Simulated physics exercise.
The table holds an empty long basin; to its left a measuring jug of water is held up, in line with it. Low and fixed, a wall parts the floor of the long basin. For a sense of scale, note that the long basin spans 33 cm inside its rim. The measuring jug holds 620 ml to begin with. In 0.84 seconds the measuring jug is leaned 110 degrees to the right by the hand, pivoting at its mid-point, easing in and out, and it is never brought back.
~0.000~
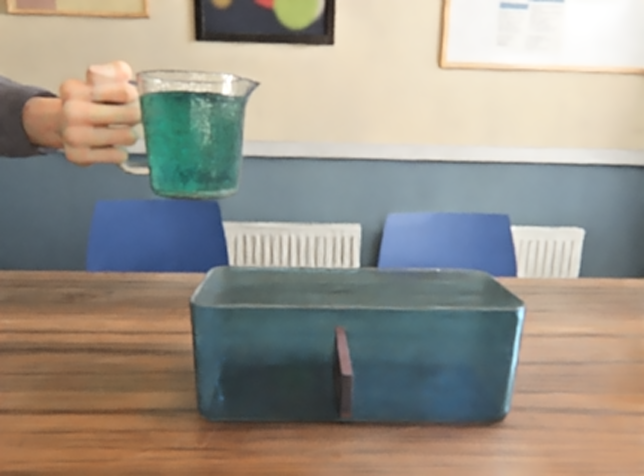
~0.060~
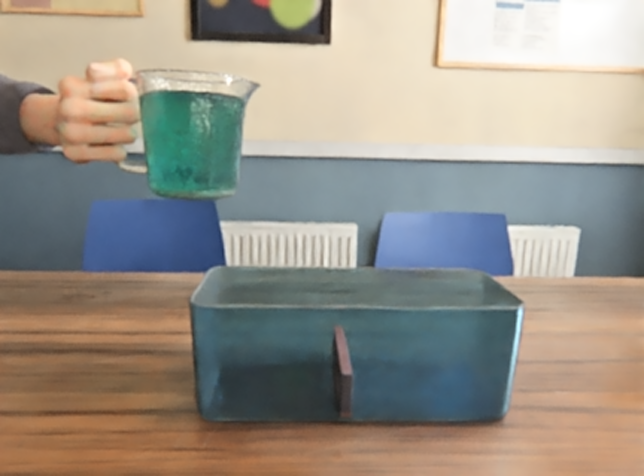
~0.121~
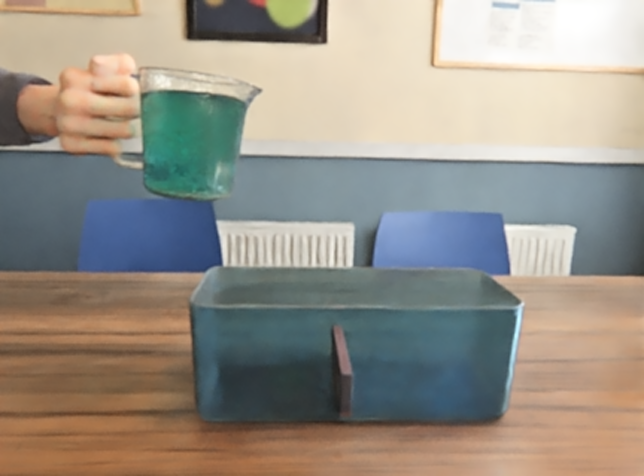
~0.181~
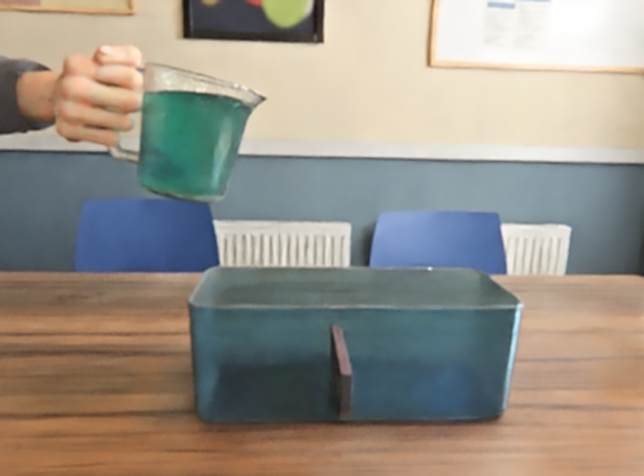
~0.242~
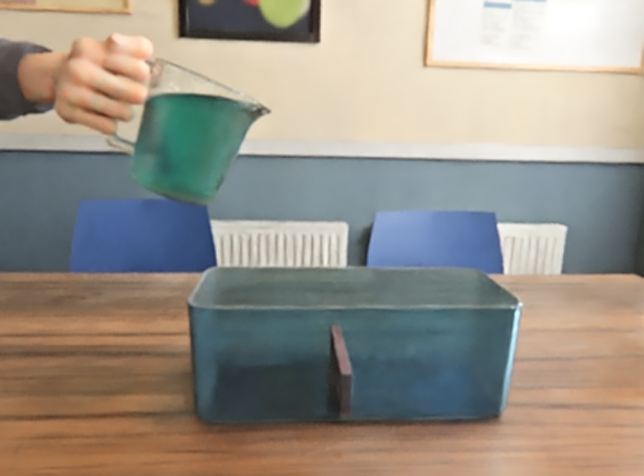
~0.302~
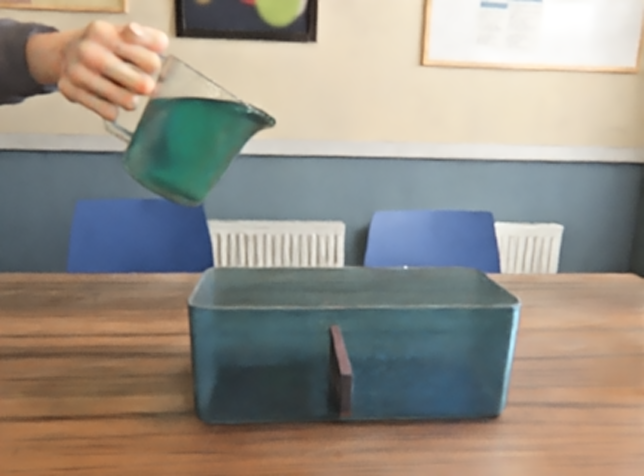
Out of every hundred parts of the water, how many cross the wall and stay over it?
About 16 in every hundred.
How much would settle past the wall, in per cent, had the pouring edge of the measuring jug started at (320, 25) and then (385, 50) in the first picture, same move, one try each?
About 90 %, then about 90 %.
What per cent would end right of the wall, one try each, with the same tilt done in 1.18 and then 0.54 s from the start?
Respectively 25 and 10 %.
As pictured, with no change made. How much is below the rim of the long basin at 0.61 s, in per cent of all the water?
Estimate - around 18 in a hundred parts.
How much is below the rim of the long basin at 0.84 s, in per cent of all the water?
I'd say roughly 78 in a hundred of it.
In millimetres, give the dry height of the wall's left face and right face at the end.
I'd say some 22 mm on the left and some 44 mm on the right.
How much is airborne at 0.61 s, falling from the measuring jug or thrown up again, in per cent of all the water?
Close to 28 per cent, I'd say.
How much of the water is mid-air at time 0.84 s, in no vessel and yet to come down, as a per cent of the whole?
Near 14 per cent, I'd say.
After 0.61 s the tilt is 91° and 54 per cent is still to pour, 11 is left of the wall and 7 right of it.
After 0.84 s the tilt is 110° and 9 per cent is still to pour, 64 is left of the wall and 14 right of it.
After 1.08 s the tilt is 110° and 0 per cent is still to pour, 79 is left of the wall and 15 right of it.
After 1.34 s the tilt is 110° and 0 per cent is still to pour, 79 is left of the wall and 16 right of it.
In the end 79 per cent lies left of the wall, 16 right of it and 5 outside.
